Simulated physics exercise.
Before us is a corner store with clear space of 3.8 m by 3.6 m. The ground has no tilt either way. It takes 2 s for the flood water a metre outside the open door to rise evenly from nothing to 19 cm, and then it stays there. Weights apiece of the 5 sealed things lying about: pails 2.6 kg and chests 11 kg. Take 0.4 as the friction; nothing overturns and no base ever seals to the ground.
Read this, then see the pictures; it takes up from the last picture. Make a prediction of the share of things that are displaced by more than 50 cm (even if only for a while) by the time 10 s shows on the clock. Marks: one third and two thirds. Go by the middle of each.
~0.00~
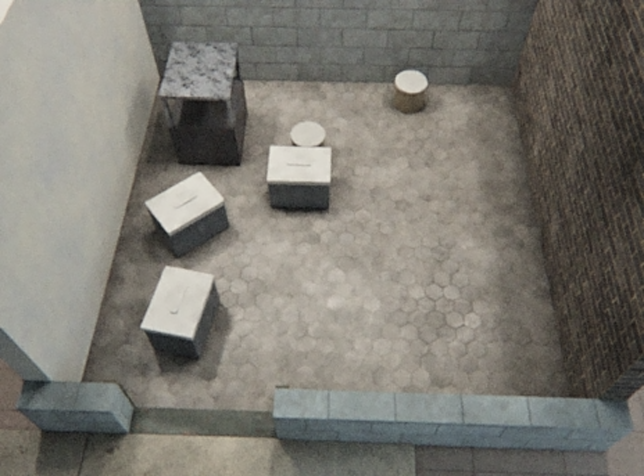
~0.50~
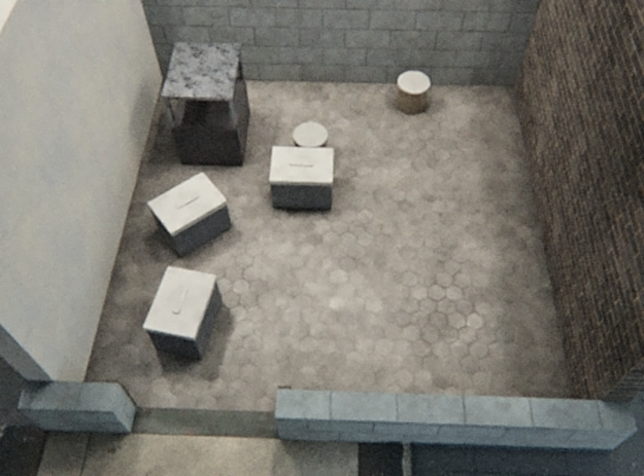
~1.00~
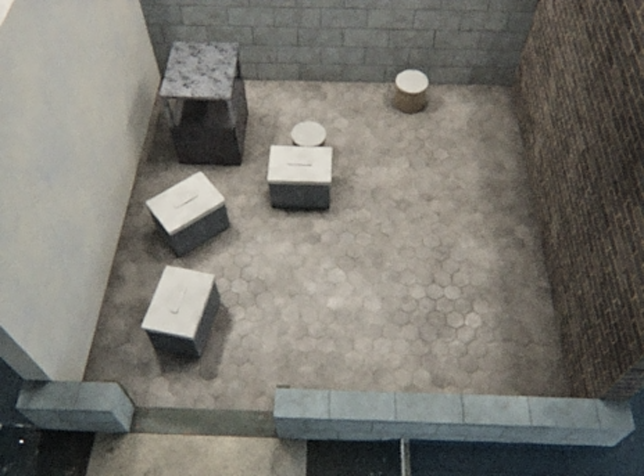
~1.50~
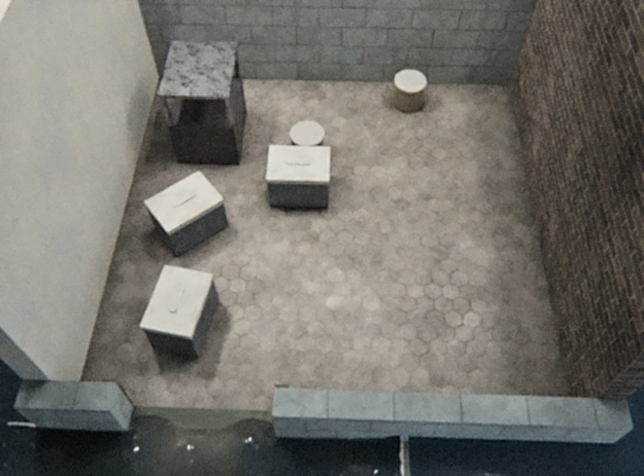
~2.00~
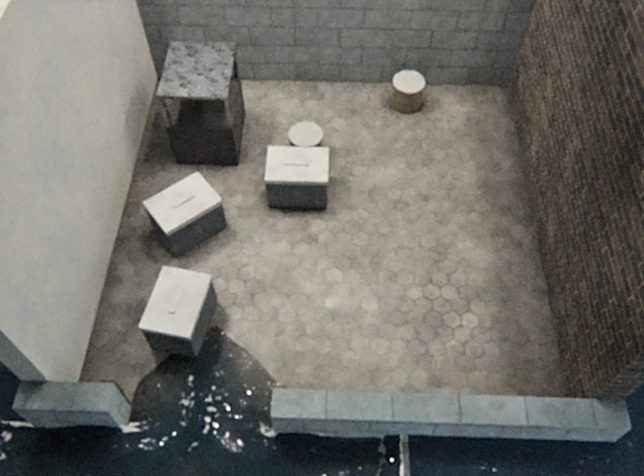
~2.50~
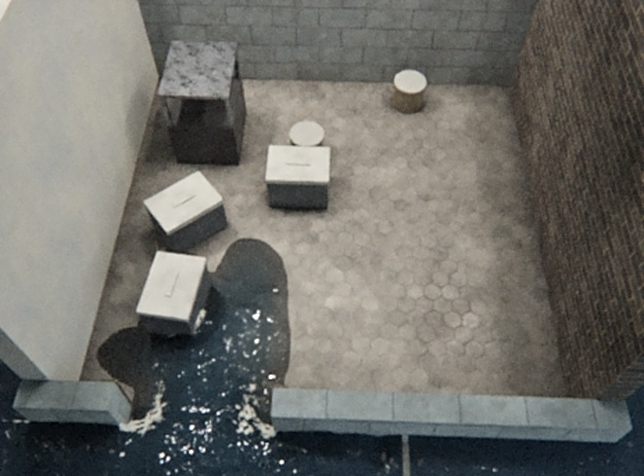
Two thirds or more.
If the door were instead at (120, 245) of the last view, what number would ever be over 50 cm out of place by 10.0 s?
The count would be 5.
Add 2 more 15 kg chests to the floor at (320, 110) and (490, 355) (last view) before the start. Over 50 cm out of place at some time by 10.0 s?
In turn: Beyond the mark, within the mark.
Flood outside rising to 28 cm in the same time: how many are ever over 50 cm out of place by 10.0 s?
So the tally would be 5.
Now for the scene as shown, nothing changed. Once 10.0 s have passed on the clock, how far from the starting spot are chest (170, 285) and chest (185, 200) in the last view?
Respectively 100 and 60 centimetres.
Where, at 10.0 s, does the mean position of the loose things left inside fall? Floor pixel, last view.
The centre sits near (369, 202).
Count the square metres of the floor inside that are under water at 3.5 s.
Close to 5.5 m2, I'd say.
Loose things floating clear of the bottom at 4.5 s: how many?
Count: 2.
After 3.5 s 1 of 5 are over 50 cm from their spots; 0 afloat.
After 4.5 s 4 of 5 are over 50 cm from their spots; 2 afloat.
After 7.0 s 4 of 5 are over 50 cm from their spots; 5 afloat.
After 10.0 s 5 of 5 are over 50 cm from their spots, and 5 have been at some point; 5 afloat.
